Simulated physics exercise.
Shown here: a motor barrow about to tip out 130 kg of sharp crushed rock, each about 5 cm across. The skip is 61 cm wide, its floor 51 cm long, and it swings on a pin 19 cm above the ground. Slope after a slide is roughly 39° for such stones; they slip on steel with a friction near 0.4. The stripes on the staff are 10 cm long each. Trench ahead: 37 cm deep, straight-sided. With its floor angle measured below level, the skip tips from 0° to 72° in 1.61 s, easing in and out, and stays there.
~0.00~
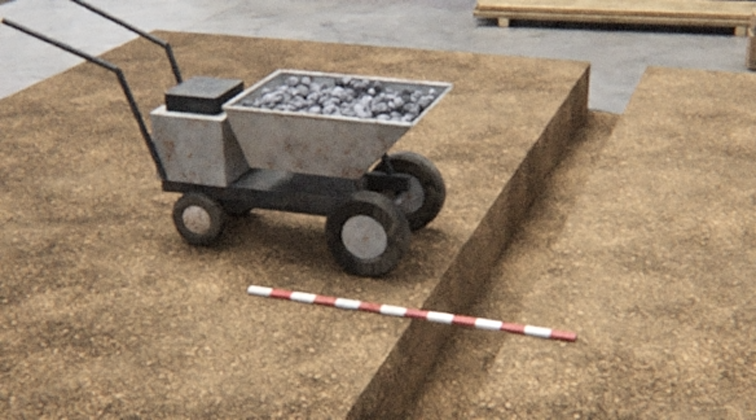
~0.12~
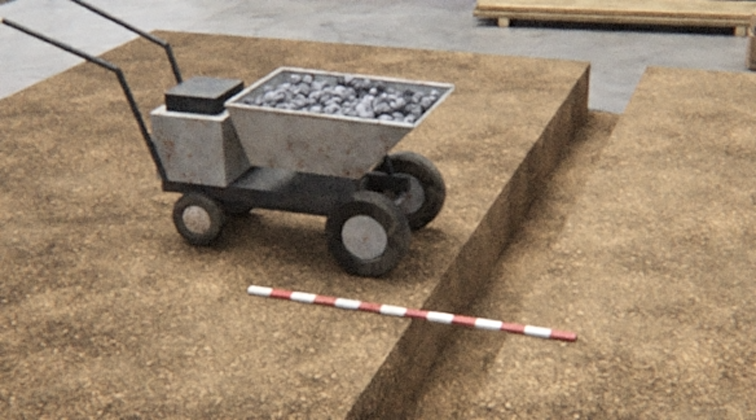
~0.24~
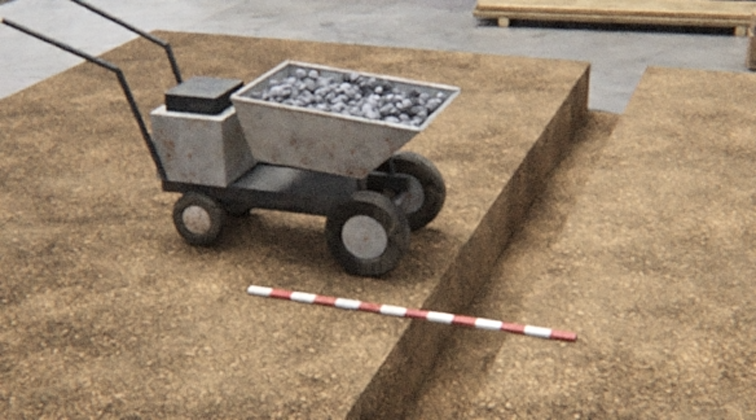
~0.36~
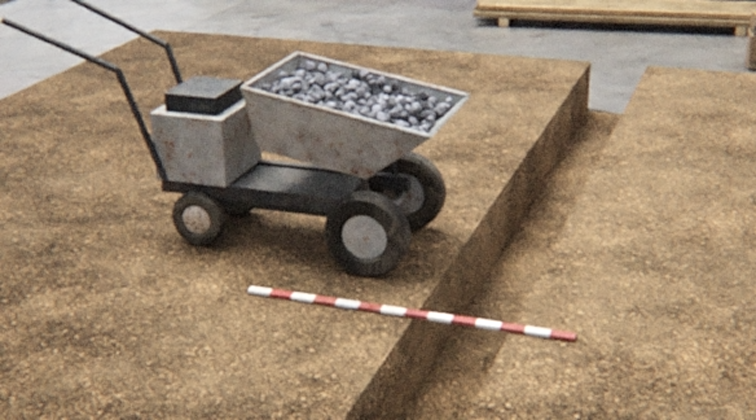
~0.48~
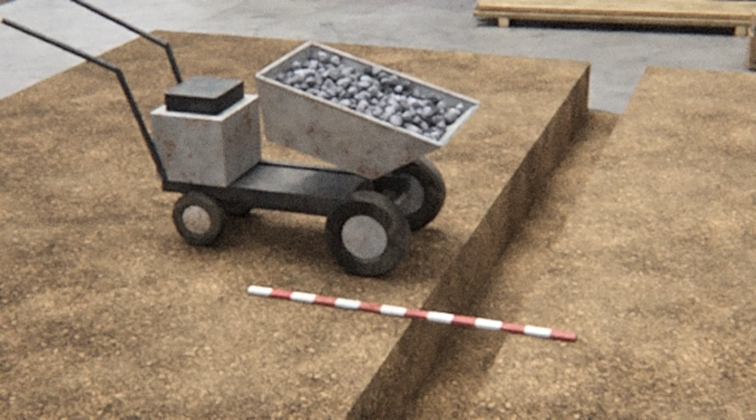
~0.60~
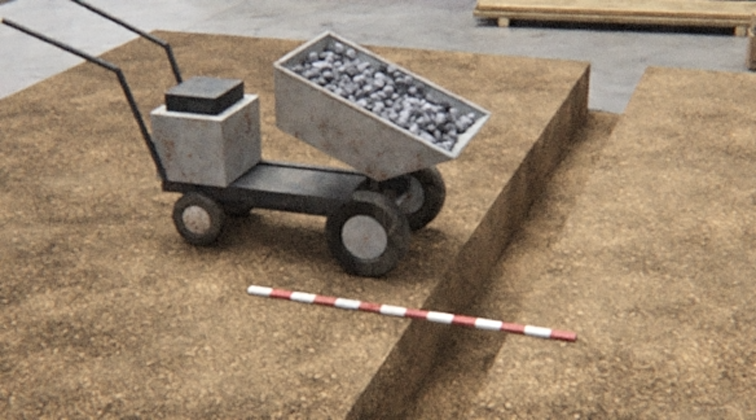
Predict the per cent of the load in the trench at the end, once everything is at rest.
Near 65 per cent.
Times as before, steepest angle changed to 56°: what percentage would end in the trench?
Roughly 25% would end there.
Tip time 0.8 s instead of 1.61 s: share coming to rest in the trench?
Near 55 per cent.
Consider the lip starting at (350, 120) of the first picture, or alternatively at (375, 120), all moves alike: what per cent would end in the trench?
Near 100 per cent from the first place, 95 from the second.
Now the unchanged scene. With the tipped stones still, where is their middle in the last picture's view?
Middle at around (526, 315), I'd say.
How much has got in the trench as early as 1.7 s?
At that moment: Approx. 20 %.
After 1.2 s the floor is at 61°; 100 % in the skip; the foremost stones are at (509, 219).
After 1.7 s the floor is at 72°; 59 % in the skip, 21 % in the trench, 20 % past the trench; the foremost stones are at (627, 266).
After 2.1 s the floor is at 72°; 24 % in the skip, 39 % in the trench, 37 % past the trench; the foremost stones are at (693, 274).
After 4.0 s the floor is at 72°; 0 % in the skip, 65 % in the trench, 35 % past the trench; the foremost stones are at (701, 281).
